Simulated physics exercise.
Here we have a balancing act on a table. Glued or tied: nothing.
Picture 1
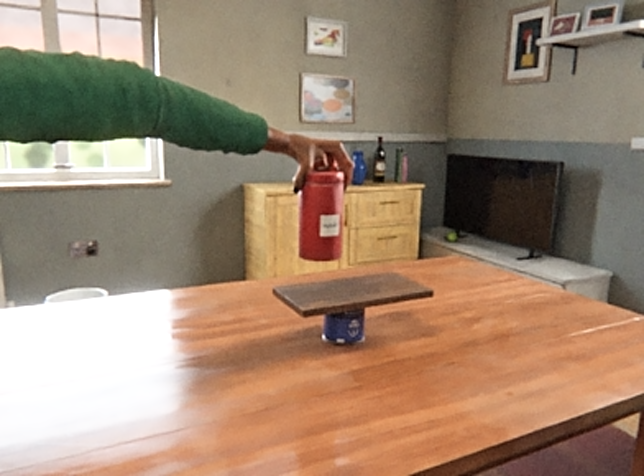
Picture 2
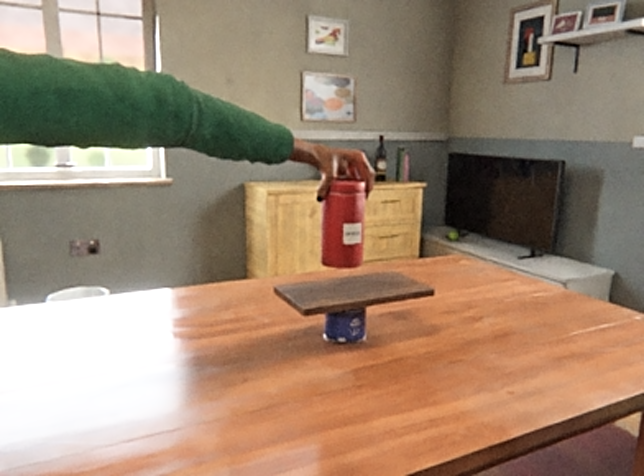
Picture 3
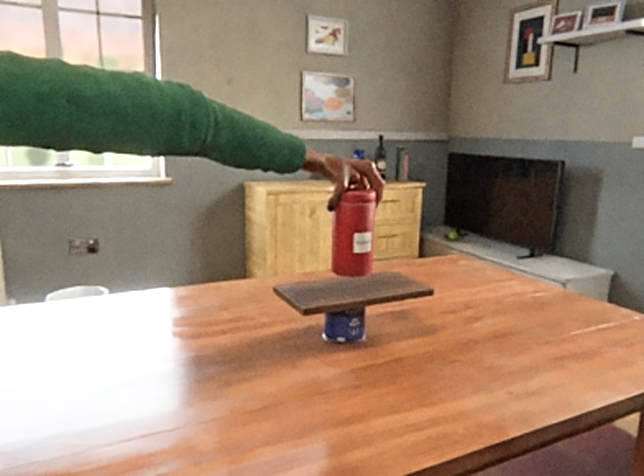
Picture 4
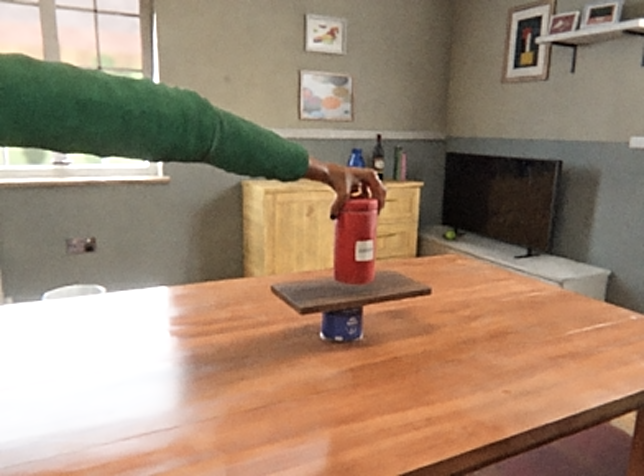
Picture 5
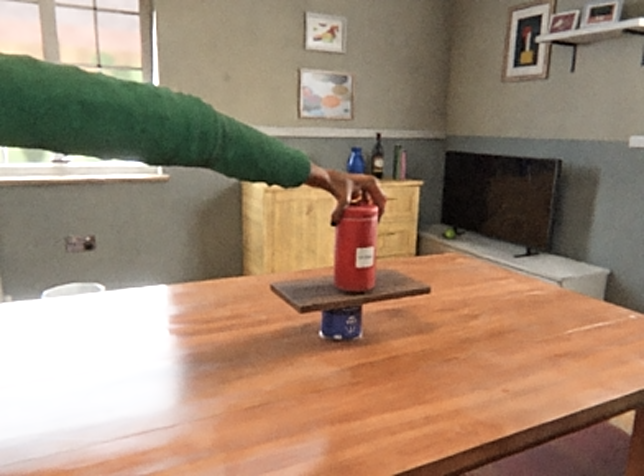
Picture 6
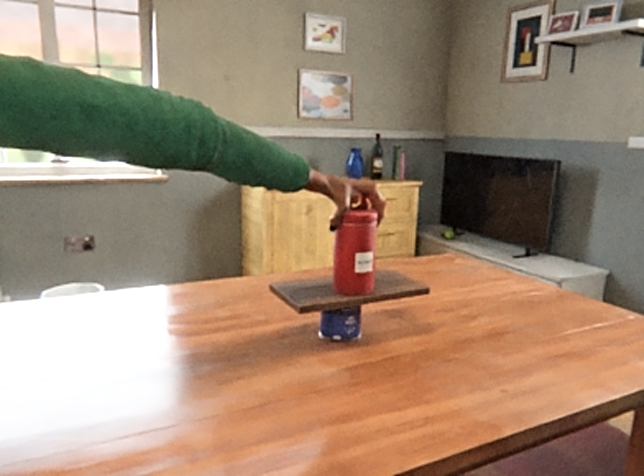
At the start, a hand in a green sleeve holds a red jar in the air above a dark board resting on a small blue tin on a wooden table. The hand moves the jar slightly right and lowers it until it sits on the board, with the fingers still on its top.
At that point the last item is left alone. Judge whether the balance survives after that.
The stack supports it.
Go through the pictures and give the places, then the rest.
The first frame shows on its way; red jar (321, 215); blue tin (344, 317).
The second frame shows on its way; red jar (343, 223); blue tin (345, 316).
The third frame shows on its way; red jar (353, 232); blue tin (345, 316).
The fourth frame shows on its way; red jar (355, 240); blue tin (342, 315).
The fifth frame shows on its way; red jar (355, 246); blue tin (342, 314).
The sixth frame shows in place under the hand; red jar (354, 251); blue tin (341, 314).
Then, 0.30 s on from there, no change.
Then, 1.00 s on from there, red jar resting near (354, 252).
In the end, all 3 unmoved. At the end, from the last picture's camera, red jar near (355, 251). The stack stays up.
